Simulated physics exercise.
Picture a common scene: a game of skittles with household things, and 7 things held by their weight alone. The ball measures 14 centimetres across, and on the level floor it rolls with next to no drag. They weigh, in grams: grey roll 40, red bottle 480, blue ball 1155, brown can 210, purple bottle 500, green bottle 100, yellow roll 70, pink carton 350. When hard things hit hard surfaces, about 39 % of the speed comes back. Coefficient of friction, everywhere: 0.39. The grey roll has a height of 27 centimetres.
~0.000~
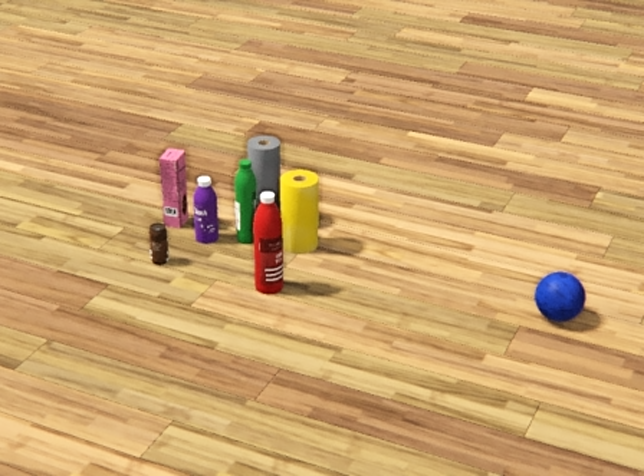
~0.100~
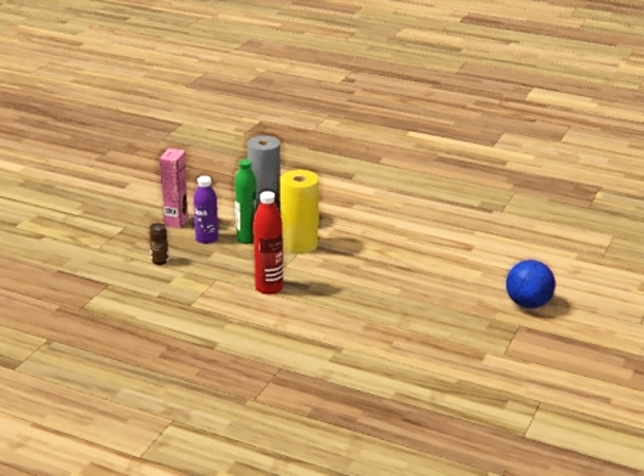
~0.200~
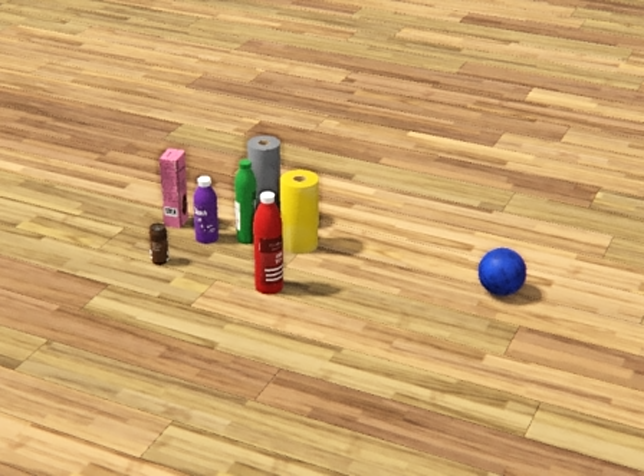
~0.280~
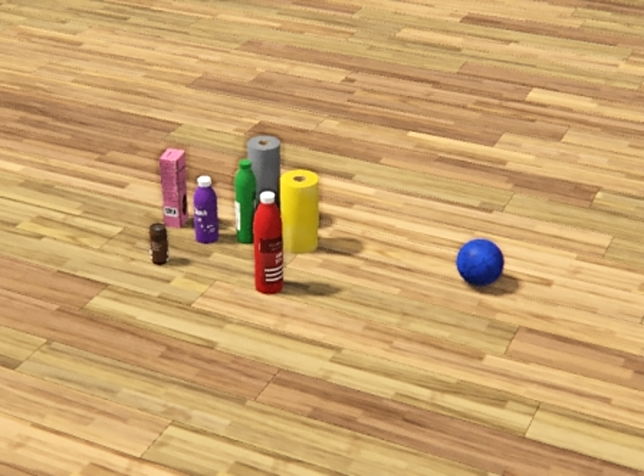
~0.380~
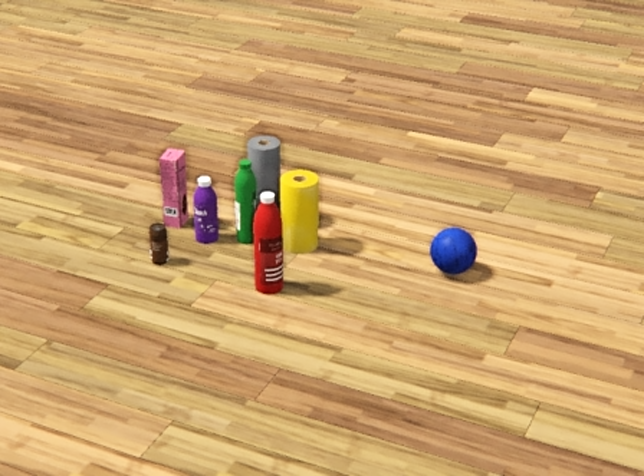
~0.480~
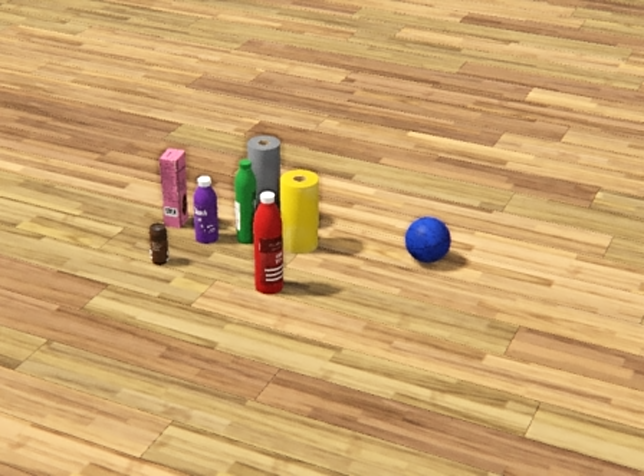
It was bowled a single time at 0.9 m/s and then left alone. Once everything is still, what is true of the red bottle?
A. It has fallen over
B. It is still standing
It is still standing.
After 0.88 s, ball 83 cm along; blue ball near (333, 199).
After 1.48 s, ball 138 cm along; blue ball near (213, 148).
After 2.18 s, ball 201 cm along; blue ball near (96, 97).
By the end (2.5 s), all 7 in place, give or take 8 cm. Seen from the same camera at the end, red bottle near (268, 242).
